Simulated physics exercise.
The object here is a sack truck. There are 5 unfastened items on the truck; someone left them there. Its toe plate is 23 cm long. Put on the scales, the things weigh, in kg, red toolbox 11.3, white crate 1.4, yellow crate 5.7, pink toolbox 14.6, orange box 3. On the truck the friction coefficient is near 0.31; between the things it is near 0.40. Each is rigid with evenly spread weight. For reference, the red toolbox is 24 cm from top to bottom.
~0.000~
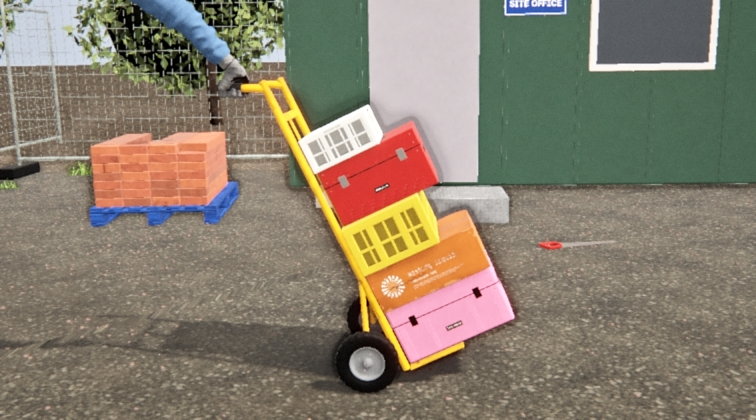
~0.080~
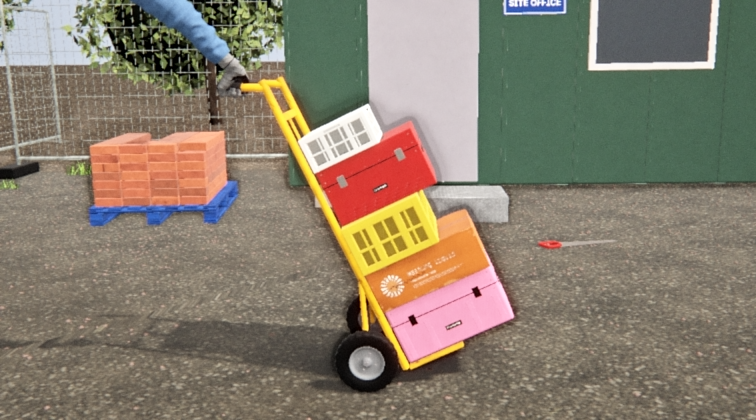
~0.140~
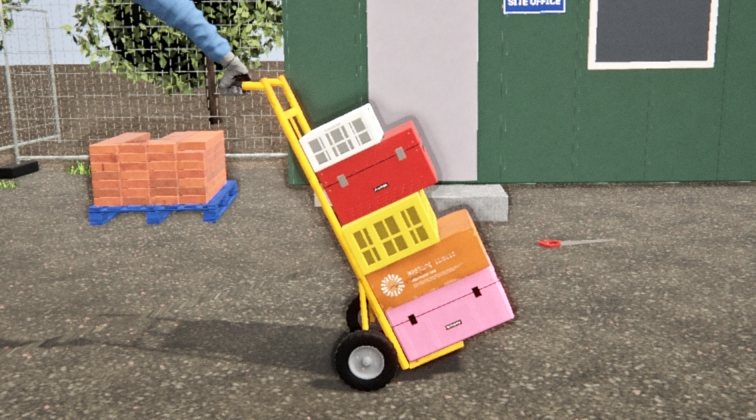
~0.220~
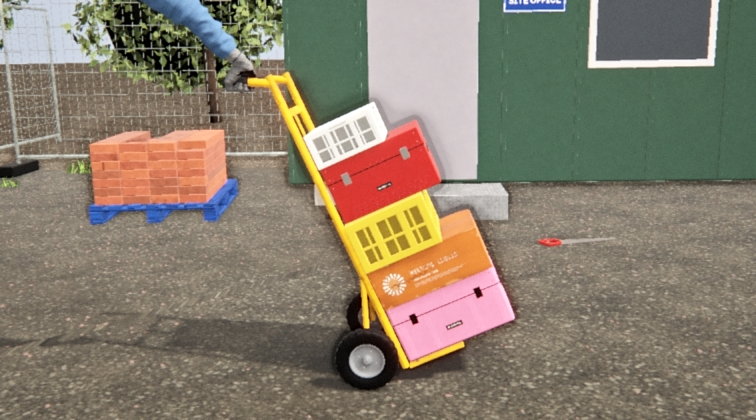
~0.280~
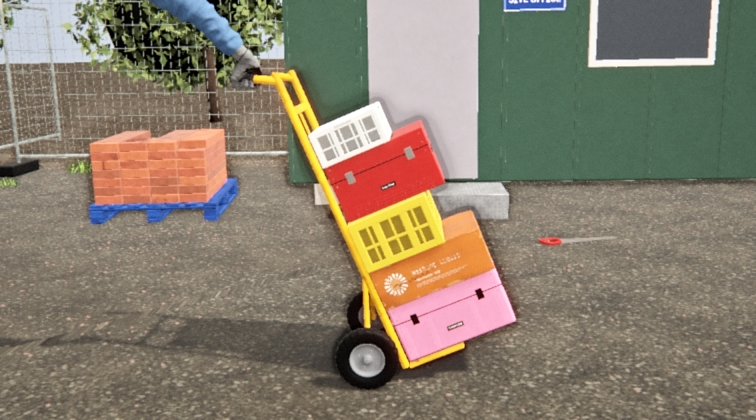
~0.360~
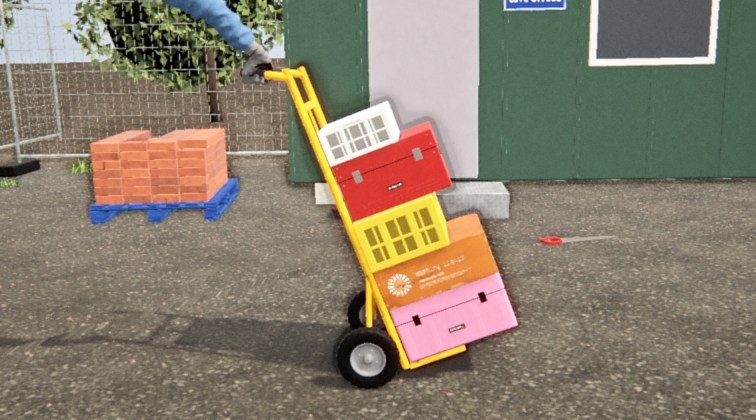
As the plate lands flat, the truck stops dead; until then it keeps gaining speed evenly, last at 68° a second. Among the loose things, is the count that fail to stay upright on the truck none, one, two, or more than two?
It is none.
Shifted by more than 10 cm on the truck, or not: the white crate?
The white crate gets shifted.
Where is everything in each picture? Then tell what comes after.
In the first picture, 25° short of upright; red toolbox (379, 172); white crate (343, 138).
In the second picture, 25° short of upright; orange box (426, 258); yellow crate (391, 225).
In the third picture, 25° short of upright; pink toolbox (447, 302); orange box (426, 258).
In the fourth picture, 23° short of upright; yellow crate (394, 223); pink toolbox (448, 302).
In the fifth picture, 22° short of upright; orange box (430, 258); yellow crate (397, 223).
In the sixth picture, 20° short of upright; red toolbox (392, 170); white crate (360, 133).
After 0.86 s, truck upright; white crate 4° off its base near (453, 141); red toolbox 4° off its base near (466, 188); yellow crate 4° off its base.
In the end (1.4 s), not toppled but over 10 cm from the start, red toolbox and white crate; the other 3 under 10 cm from the start. In the last view, red toolbox near (479, 189), white crate near (478, 142).
